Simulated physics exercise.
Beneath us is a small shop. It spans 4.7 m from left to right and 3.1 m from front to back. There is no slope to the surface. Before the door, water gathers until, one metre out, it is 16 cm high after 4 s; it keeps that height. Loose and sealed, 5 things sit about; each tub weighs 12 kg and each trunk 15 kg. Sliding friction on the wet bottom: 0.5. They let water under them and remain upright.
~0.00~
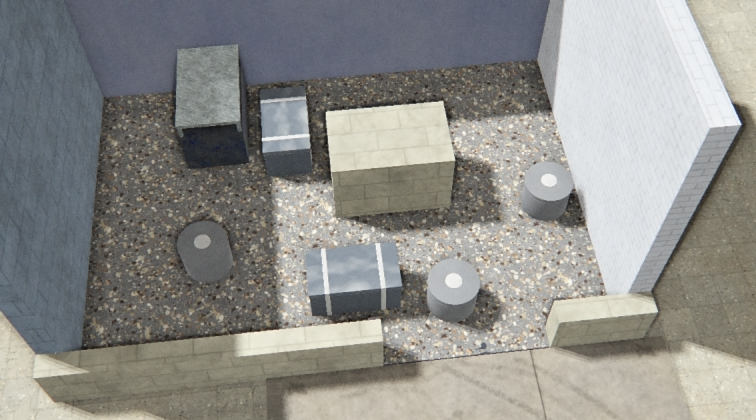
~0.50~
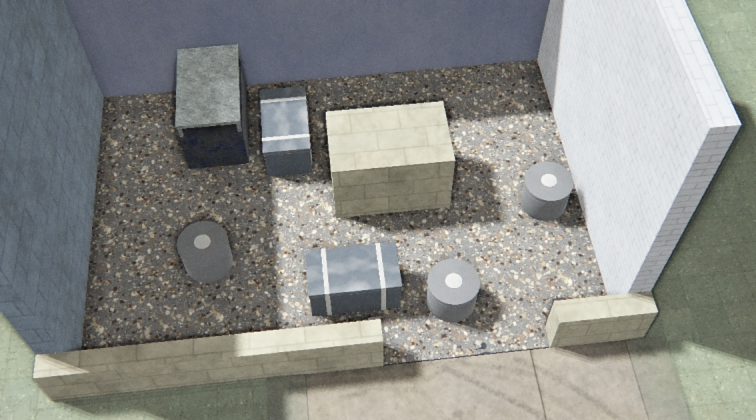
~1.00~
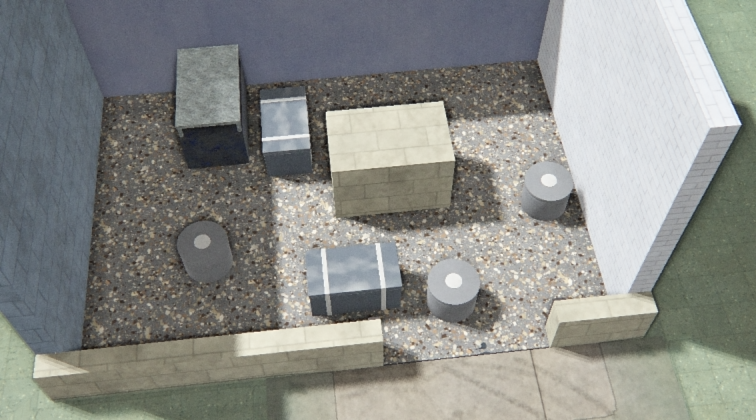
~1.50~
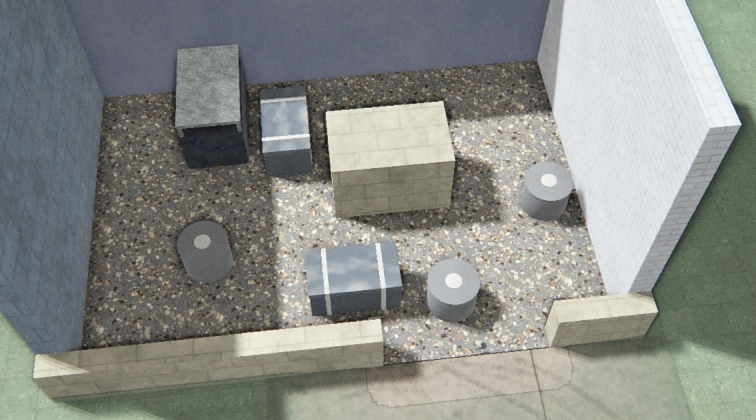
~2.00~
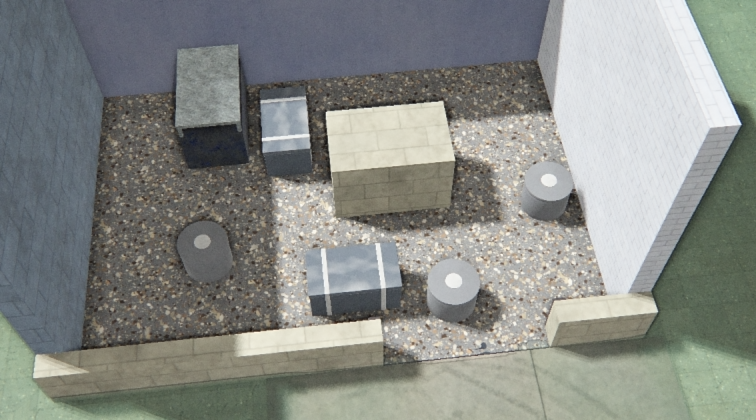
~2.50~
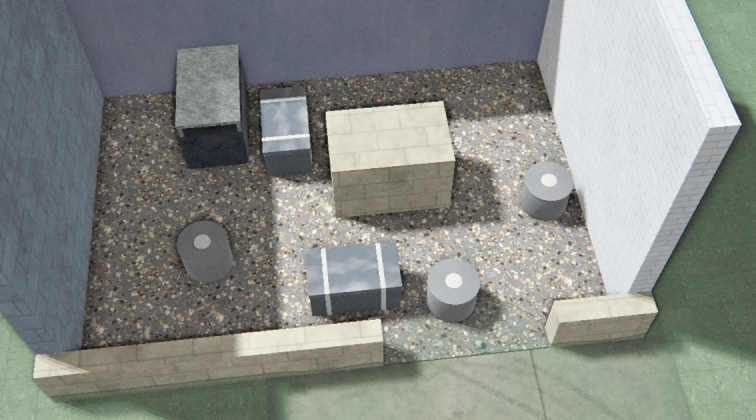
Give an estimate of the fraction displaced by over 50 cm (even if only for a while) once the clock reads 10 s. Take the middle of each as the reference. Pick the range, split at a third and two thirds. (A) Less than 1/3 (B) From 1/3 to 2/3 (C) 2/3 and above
The answer is B.
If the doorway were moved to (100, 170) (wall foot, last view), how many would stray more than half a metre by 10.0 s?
That would give 1.
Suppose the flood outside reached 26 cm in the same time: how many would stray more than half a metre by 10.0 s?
So the tally would be 4.
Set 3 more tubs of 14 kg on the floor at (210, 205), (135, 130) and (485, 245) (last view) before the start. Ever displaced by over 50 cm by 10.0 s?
In order: Below the mark, below the mark, above the mark.
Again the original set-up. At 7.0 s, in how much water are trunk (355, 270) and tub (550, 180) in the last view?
I'd put it at 4 cm and 8 cm respectively.
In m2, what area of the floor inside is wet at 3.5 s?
Near 1.5 m2 in all.
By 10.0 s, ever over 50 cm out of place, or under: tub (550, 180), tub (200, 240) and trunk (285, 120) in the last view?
One by one: Above; below; below.
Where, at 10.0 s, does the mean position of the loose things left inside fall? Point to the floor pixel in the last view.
At about (307, 176).
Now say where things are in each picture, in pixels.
The first frame shows a tub at (549, 181) rests on the ground; a tub at (454, 281) rests on the ground; 0.0 m2 under water; 0 of 5 have shifted.
The second frame shows a tub at (549, 181), on the bottom; a tub at (454, 281) rests on the ground; 0.0 m2 under water; 0 of 5 have shifted.
The third frame shows a tub at (549, 181), on the bottom; a tub at (454, 281) rests on the ground; 0.0 m2 under water; 0 of 5 have shifted.
The fourth frame shows a tub at (549, 181) rests on the ground; a tub at (454, 281) rests on the ground; 0.0 m2 under water; 0 of 5 have shifted.
The fifth frame shows a tub at (549, 181), on the bottom; a tub at (454, 281) rests on the ground; 0.0 m2 under water; 0 of 5 have shifted.
The sixth frame shows a tub at (549, 181) rests on the ground; a tub at (454, 281) rests on the ground; water covers 0.3 m2; 0 of 5 have shifted.
After 3.5 s 0 of 5 are over 50 cm from their spots; 0 afloat.
After 4.5 s 1 of 5 are over 50 cm from their spots; 0 afloat.
After 7.0 s 3 of 5 are over 50 cm from their spots; 1 afloat.
After 10.0 s 3 of 5 are over 50 cm from their spots, and 3 have been at some point; 2 afloat.
